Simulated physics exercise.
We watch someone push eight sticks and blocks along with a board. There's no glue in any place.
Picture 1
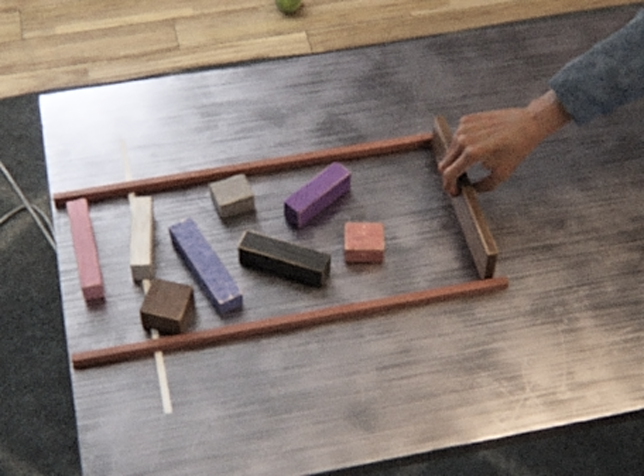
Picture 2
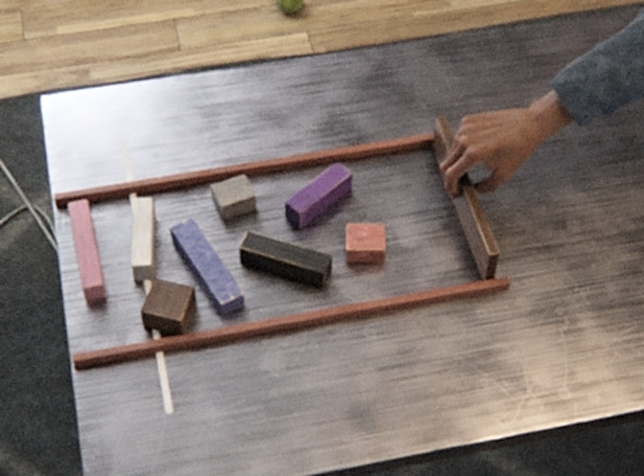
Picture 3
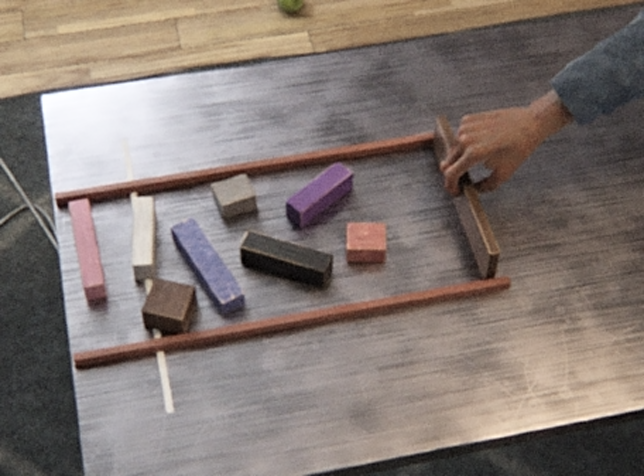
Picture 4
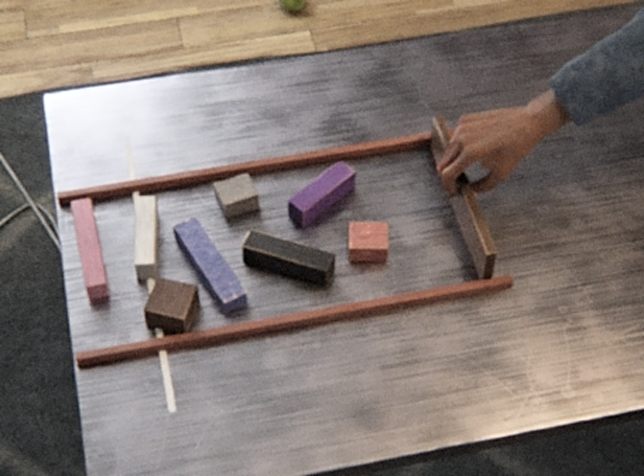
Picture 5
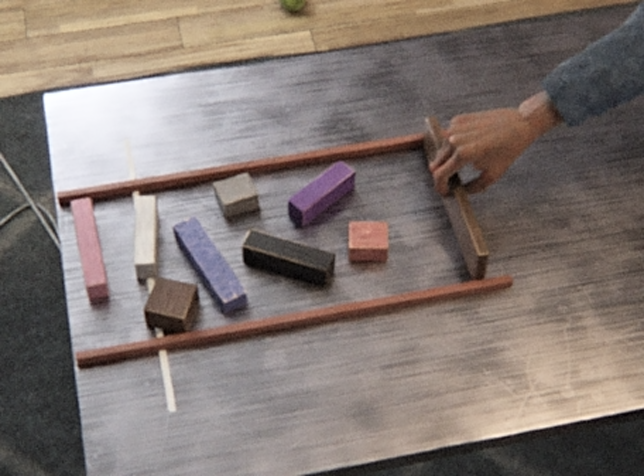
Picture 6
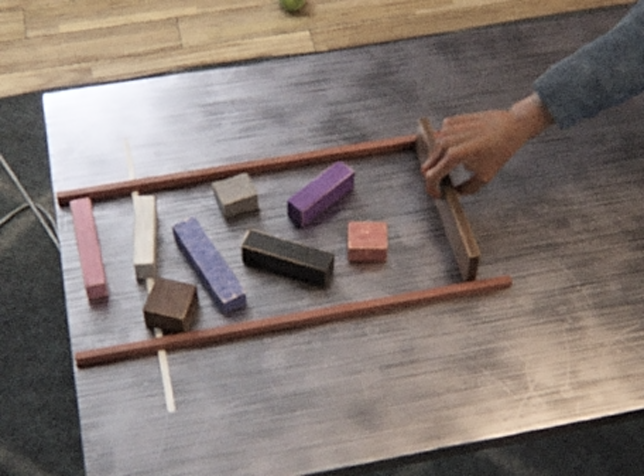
A hand slides a brown board slightly left between two rails toward scattered, unmoving blocks.
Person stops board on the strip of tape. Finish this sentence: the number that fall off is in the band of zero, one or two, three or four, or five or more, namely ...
Namely three or four.
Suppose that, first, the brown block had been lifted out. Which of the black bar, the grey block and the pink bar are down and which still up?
Black bar: Is still there; grey block: Is still there; pink bar: Is gone.
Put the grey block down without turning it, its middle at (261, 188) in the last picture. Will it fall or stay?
Lab note: Started there, it remains on top.
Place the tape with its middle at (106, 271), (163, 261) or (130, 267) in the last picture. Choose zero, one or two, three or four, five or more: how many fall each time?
Falls: 5 or more; just one or two; 3 or 4.
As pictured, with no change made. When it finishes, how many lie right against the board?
It is in contact with 2.
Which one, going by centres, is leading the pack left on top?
The blue bar is the one you want.
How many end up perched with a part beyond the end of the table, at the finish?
My count gives 1.
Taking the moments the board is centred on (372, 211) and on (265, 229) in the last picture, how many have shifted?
Answer - first 1, then 6.
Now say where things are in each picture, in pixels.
In the first picture, pink bar (85, 249); white bar (142, 238); brown block (168, 307); board (463, 196); tape (143, 265).
In the second picture, white bar (143, 239); board (464, 197).
In the third picture, brown block (170, 306); blue bar (208, 265).
In the fourth picture, pink bar (90, 248); black bar (289, 257).
In the fifth picture, white bar (146, 237); red block (368, 241).
In the sixth picture, pink bar (89, 248); white bar (145, 237); brown block (171, 305); board (446, 199); tape (147, 264).
Early on, none off yet; pink bar at rest near (89, 248); white bar at rest near (145, 237); brown block at rest near (171, 305).
A while later, none off yet; pink bar at rest near (89, 248); white bar moving near (138, 238); brown block travelled about its own width near (137, 315).
Finally, the number that fall off is three or four; lost, brown block, white bar and pink bar.
